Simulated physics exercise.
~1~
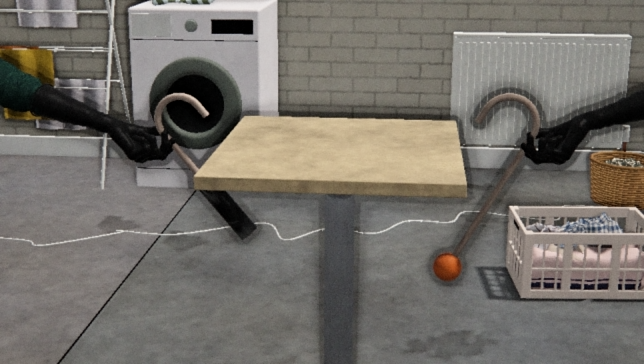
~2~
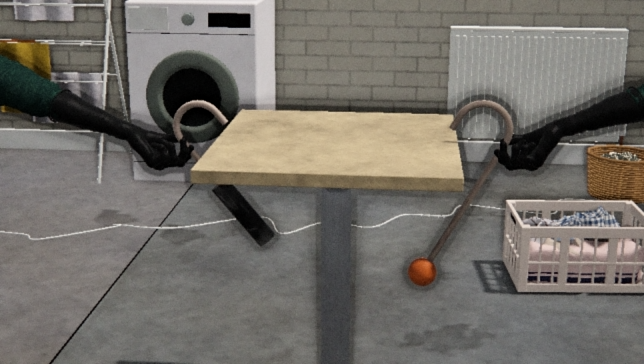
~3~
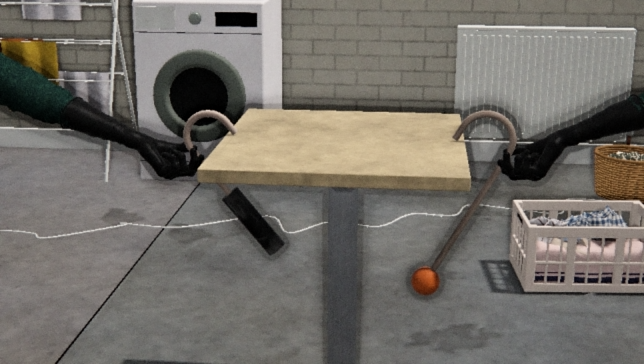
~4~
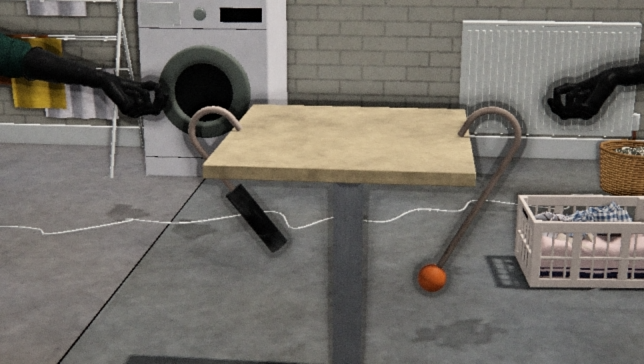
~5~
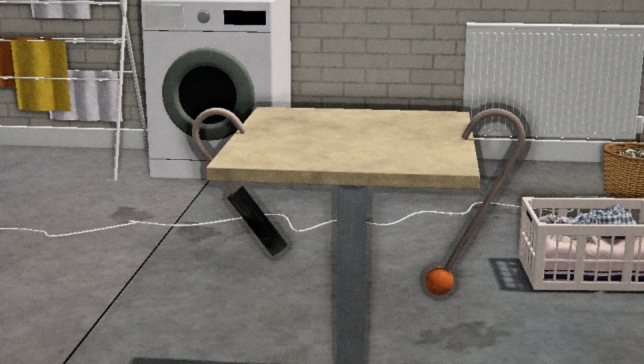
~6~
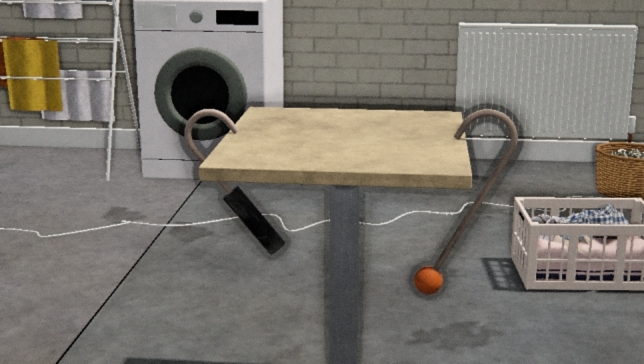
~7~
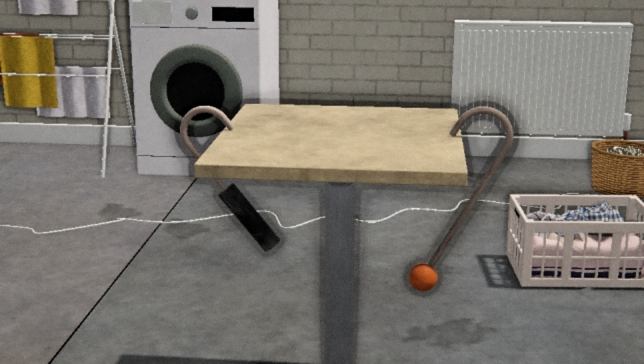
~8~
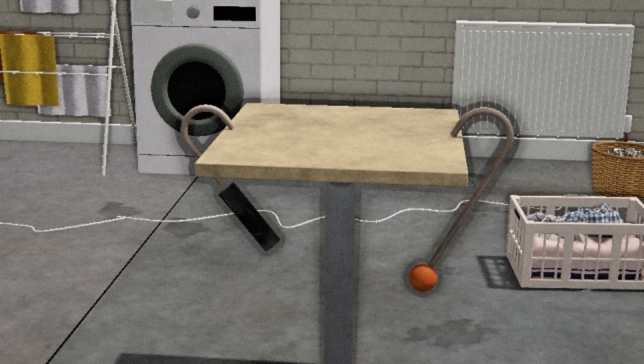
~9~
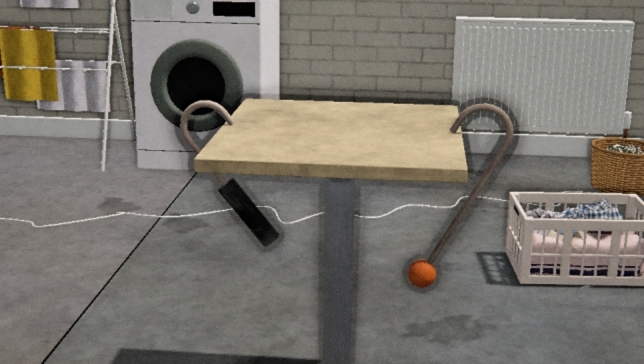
Two black-gloved hands lowered a black umbrella and an orange-ended ladle by their curved handles onto opposite edges of a table top, then let go and drew back out of view, leaving the umbrella hanging at the left and the ladle at the right.
